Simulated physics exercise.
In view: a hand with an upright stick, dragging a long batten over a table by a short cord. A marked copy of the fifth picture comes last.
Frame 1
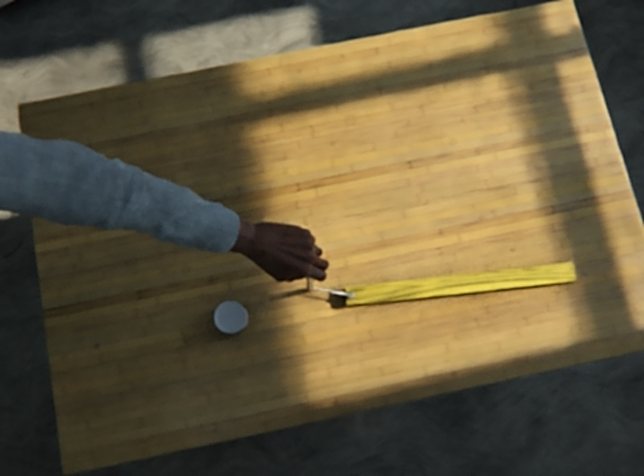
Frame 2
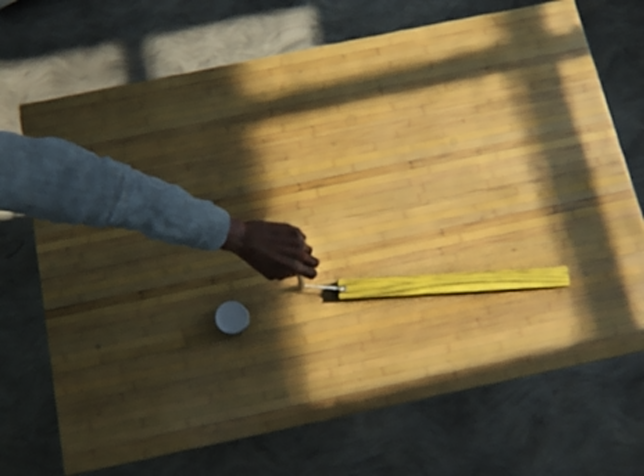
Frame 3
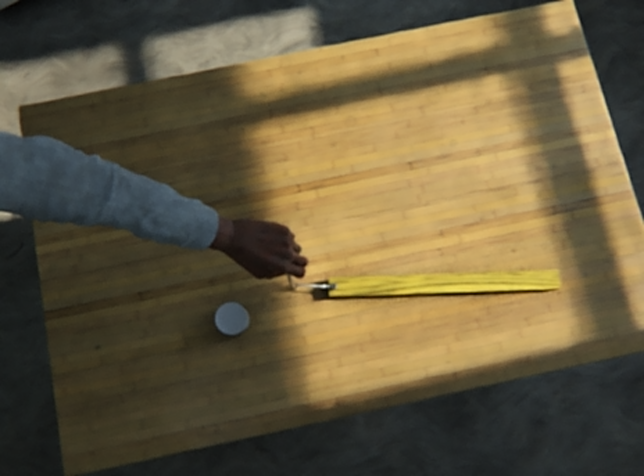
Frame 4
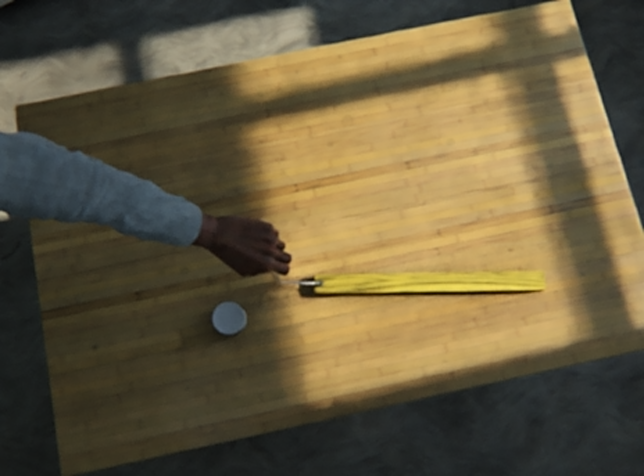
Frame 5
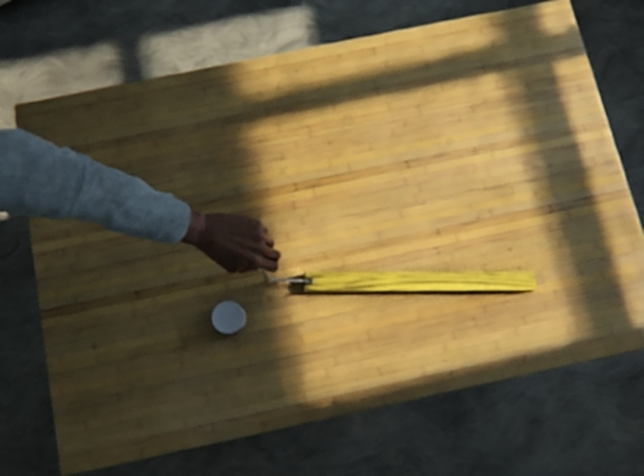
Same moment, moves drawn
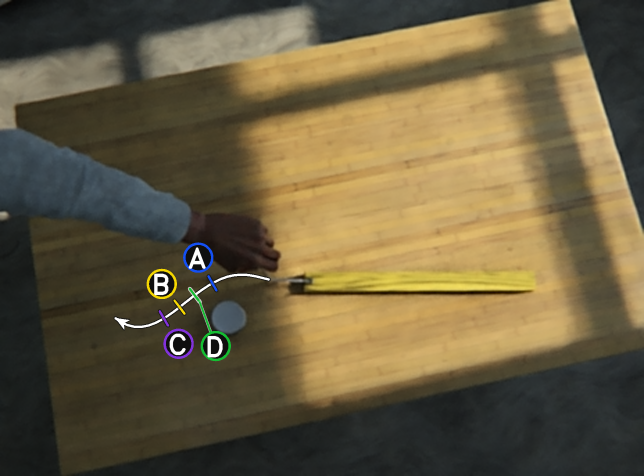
A hand slowly drags a long yellow strip left across a wooden table by a cord.
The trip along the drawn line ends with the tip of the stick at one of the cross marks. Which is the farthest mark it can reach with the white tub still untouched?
Mark D.
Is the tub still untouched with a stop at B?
No.
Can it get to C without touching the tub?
No.
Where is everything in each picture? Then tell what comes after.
Yellow batten (460, 284); white tub (232, 318), in the first frame.
Yellow batten (453, 283); white tub (233, 318), in the second frame.
Yellow batten (444, 283); white tub (233, 319), in the third frame.
Yellow batten (430, 282); white tub (230, 319), in the fourth frame.
Yellow batten (420, 281); white tub (230, 318), in the fifth frame.
On the copy, A at (213, 283); B at (179, 307); C at (164, 319); D at (195, 295); the route from (269, 279) via (191, 298) to (115, 318).
On D. First, foot of the stick (242, 275), middle of the batten (393, 280).
Then, foot of the stick (215, 282), middle of the batten (366, 280).
Finally, foot of the stick (195, 296), middle of the batten (346, 282); nothing has been touched.
By contrast, A is safe but short; B is too far, the tub has been hit; C is too far, the tub has been hit.
